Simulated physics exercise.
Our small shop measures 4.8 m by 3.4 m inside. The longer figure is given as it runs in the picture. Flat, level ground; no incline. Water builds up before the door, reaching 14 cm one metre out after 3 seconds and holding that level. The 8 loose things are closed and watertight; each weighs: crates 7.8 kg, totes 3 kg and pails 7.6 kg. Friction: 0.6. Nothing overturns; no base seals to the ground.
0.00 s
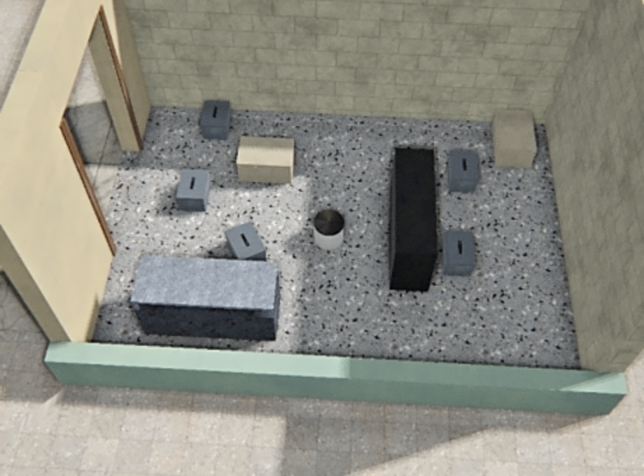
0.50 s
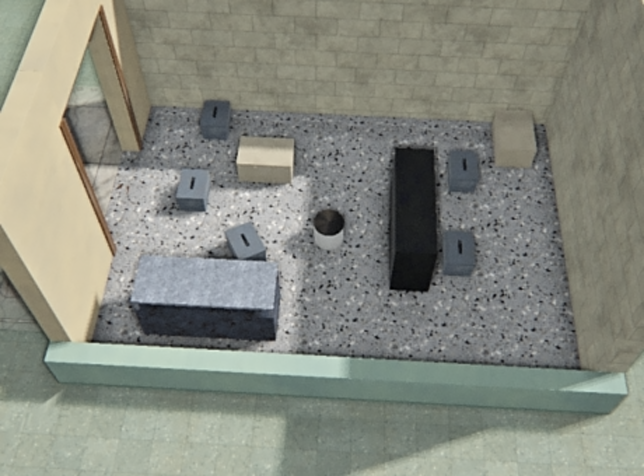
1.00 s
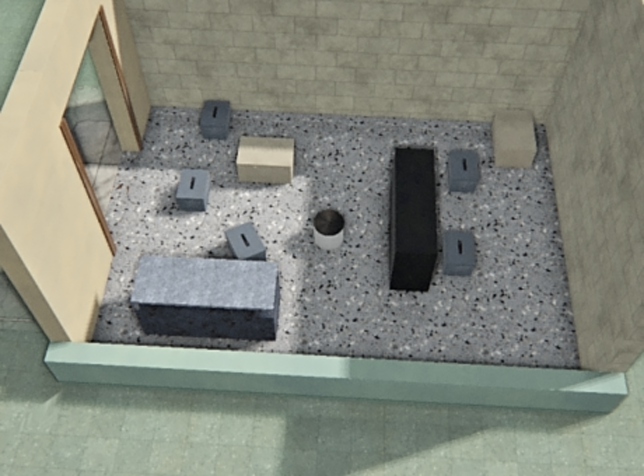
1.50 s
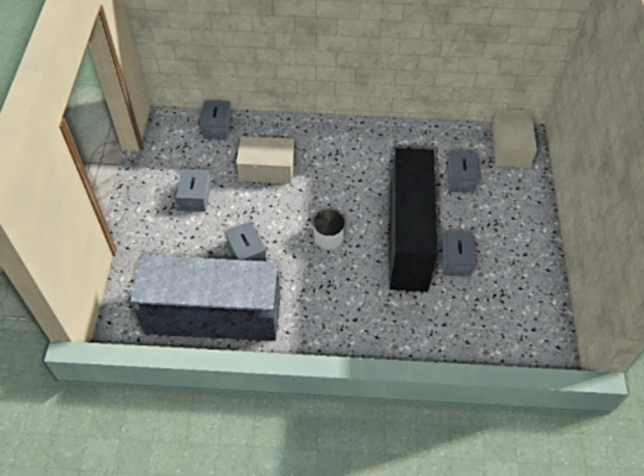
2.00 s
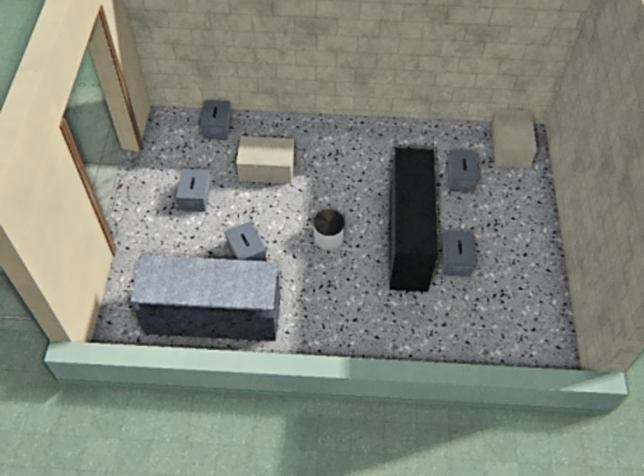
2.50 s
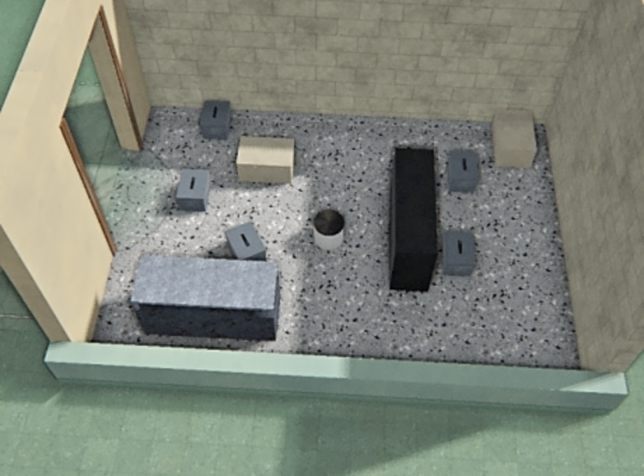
We see a small walled room holding grey and beige boxes, a black block, a blue-grey counter and a pail. Greenish water covers the paving outside and edges in through the left doorway, while the objects stay still.
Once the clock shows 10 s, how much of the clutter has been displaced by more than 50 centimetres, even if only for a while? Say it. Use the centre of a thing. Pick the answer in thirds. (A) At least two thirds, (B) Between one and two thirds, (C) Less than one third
At least two thirds (A).
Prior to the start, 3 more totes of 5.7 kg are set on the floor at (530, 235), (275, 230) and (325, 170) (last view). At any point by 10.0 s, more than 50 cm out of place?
In turn: Within the mark, beyond the mark, beyond the mark.
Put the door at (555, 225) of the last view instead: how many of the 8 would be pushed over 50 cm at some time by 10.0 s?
Then 3.
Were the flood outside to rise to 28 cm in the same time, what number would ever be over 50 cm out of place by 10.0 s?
That would make 8 of them.
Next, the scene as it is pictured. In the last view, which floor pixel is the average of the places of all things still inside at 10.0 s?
The centre is close to (469, 227).
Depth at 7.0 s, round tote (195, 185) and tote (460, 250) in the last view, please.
Roughly 4 and 0 cm.
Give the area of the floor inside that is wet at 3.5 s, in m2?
Roughly 2.0 m2 of it is wet.
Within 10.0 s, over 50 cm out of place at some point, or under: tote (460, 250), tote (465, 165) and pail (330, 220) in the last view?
One by one in that order: Below; above; below.
After 3.5 s 1 of 8 are over 50 cm from their spots; 0 afloat.
After 4.5 s 1 of 8 are over 50 cm from their spots; 0 afloat.
After 7.0 s 3 of 8 are over 50 cm from their spots; 2 afloat.
After 10.0 s 6 of 8 are over 50 cm from their spots, and 6 have been at some point; 6 afloat.
